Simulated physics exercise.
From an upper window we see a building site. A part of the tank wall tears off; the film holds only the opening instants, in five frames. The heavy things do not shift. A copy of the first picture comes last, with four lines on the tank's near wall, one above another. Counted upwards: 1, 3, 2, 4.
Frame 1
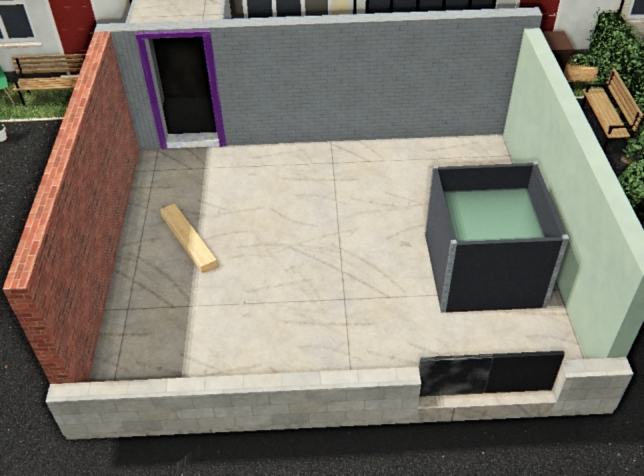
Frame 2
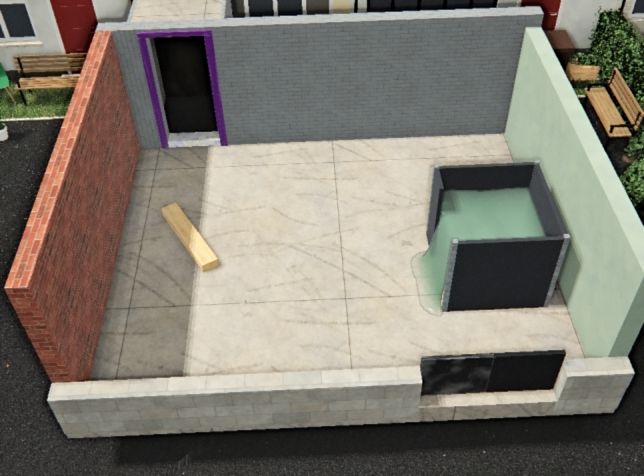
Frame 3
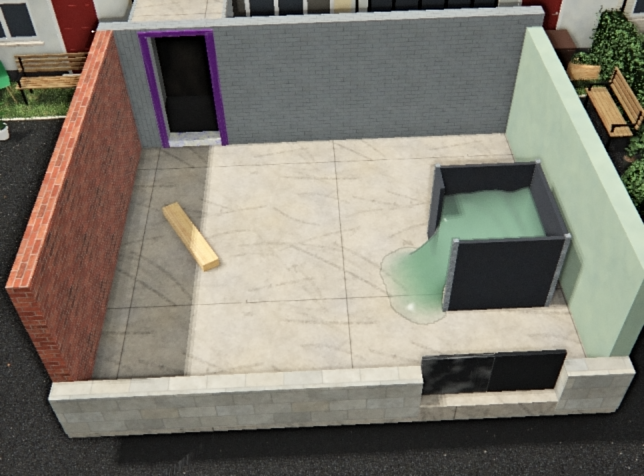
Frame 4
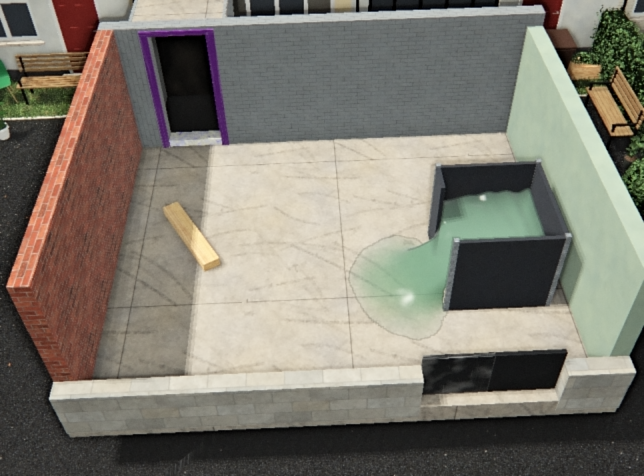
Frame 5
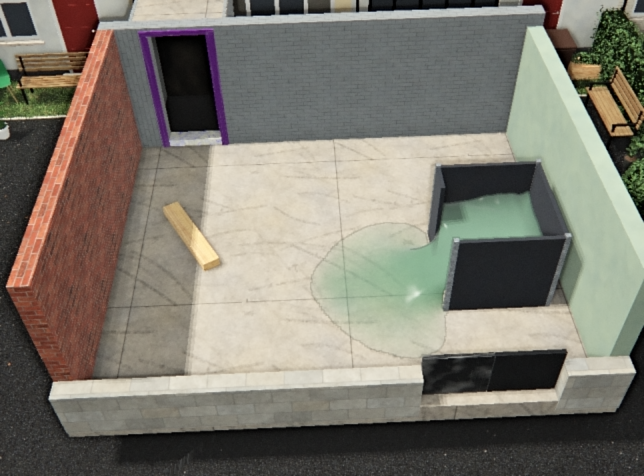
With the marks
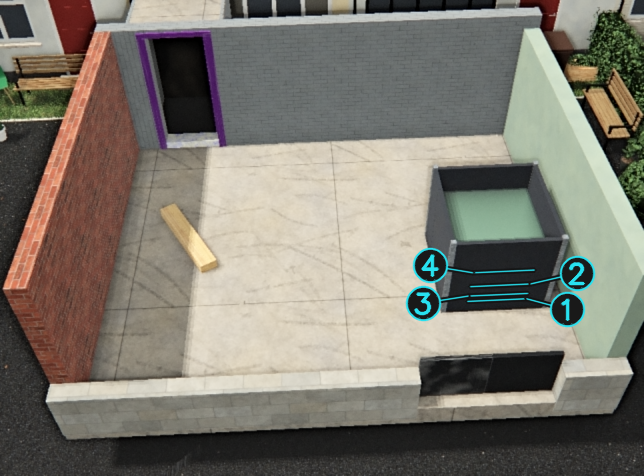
Green-tinted water pouring from the left side of a dark tank and spreading leftward across the pale floor of a walled building site.
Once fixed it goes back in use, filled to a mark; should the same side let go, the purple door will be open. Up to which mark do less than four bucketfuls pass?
Use level 4.
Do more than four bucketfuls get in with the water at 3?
No, not at all.
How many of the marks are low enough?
All of the four.
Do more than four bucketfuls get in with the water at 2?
No, that is safe.
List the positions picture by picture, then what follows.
Water in the tank at rest, its middle at (492, 223); foot of the purple doorway at (194, 147); shut gate at (490, 361).
Water covers 1 % of the ground and shows as far out as (434, 309).
Water covers 3 % of the ground and shows as far out as (392, 257).
Water covers 6 % of the ground and shows as far out as (357, 270).
Water covers 11 % of the ground and shows as far out as (320, 297).
On the marked copy, 1 at (496, 300); 2 at (500, 285); 3 at (498, 294); 4 at (503, 271); from the bottom up 1, 3, 2, 4.
With 1, nothing gets over.
With 2, nothing gets over.
With 3, nothing gets over.
With 4, a bucket or two gets in.
